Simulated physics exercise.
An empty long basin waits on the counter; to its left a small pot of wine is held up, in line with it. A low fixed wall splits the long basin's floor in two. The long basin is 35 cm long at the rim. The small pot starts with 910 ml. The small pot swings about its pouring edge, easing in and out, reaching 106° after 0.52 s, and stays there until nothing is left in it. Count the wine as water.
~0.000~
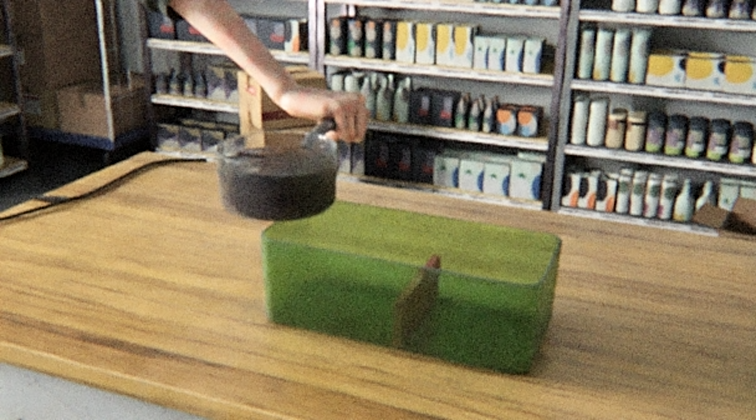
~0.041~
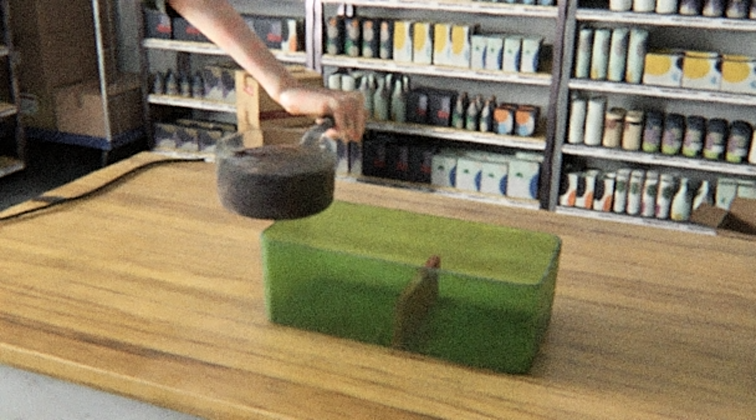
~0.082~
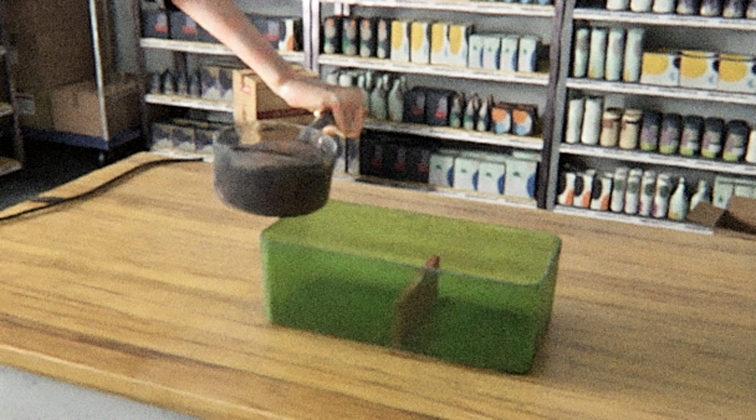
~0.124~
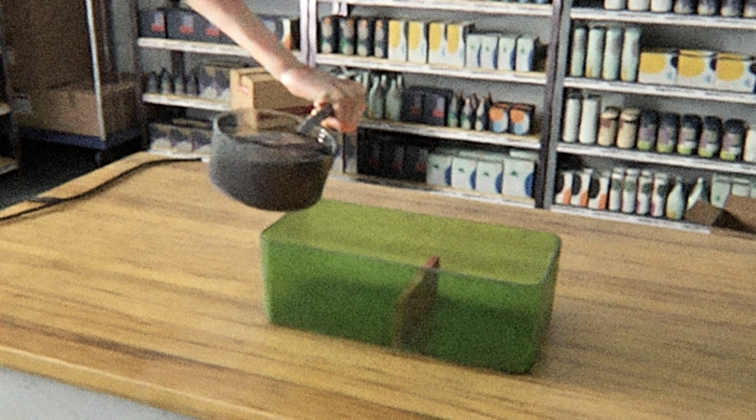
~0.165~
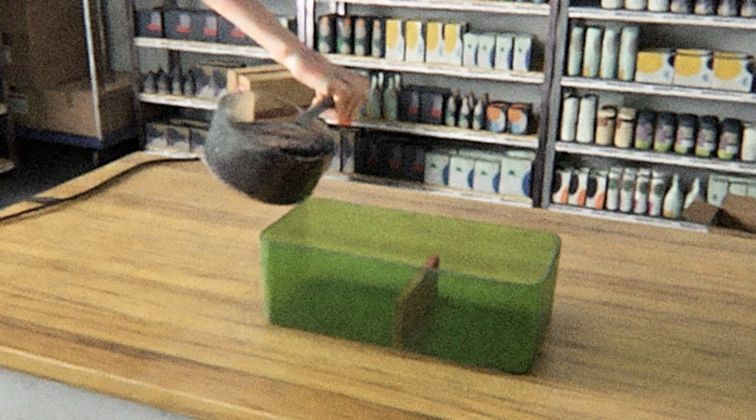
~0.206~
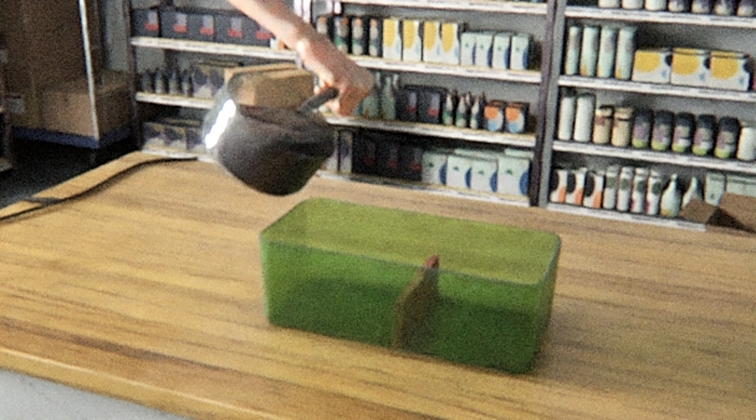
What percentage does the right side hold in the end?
The far part has some 34 per cent.
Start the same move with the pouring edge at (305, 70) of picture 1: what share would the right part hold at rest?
Then about 30 per cent.
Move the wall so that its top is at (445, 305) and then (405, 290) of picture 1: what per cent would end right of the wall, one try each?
In turn about 20 and 55 per cent.
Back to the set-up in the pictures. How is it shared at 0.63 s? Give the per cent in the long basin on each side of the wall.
Left about 44, right about 40.
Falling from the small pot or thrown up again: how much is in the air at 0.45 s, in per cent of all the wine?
About 48 per cent.
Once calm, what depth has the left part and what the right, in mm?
Left about 22 mm, right about 14 mm.
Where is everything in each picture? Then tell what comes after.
In the first picture, tilt 0°; pouring edge (332, 156); surface from (230, 154) to (332, 168); the long basin's rim runs from (286, 217) to (552, 262); the wall's top is at (419, 278).
In the second picture, tilt 2°; pouring edge (331, 156); surface from (229, 154) to (331, 167).
In the third picture, tilt 6°; pouring edge (330, 156); surface from (227, 151) to (330, 161).
In the fourth picture, tilt 14°; pouring edge (330, 156); surface from (223, 142) to (330, 154).
In the fifth picture, tilt 24°; pouring edge (329, 156); surface from (220, 127) to (331, 149).
In the sixth picture, tilt 36°; pouring edge (328, 156); surface from (220, 107) to (323, 143); 2 per cent is over the edge.
Then, 0.45 s in, the tilt is 101° and 43 per cent is still to pour, 9 is left of the wall and 0 right of it.
Then, 0.63 s in, the tilt is 106° and 5 per cent is still to pour, 44 is left of the wall and 41 right of it.
Then, 0.82 s in, the tilt is 106° and 0 per cent is still to pour, 54 is left of the wall and 25 right of it.
Then, 1.02 s in, the tilt is 106° and 0 per cent is still to pour, 61 is left of the wall and 34 right of it.
Finally, 62 per cent lies left of the wall, 34 right of it and 3 outside.
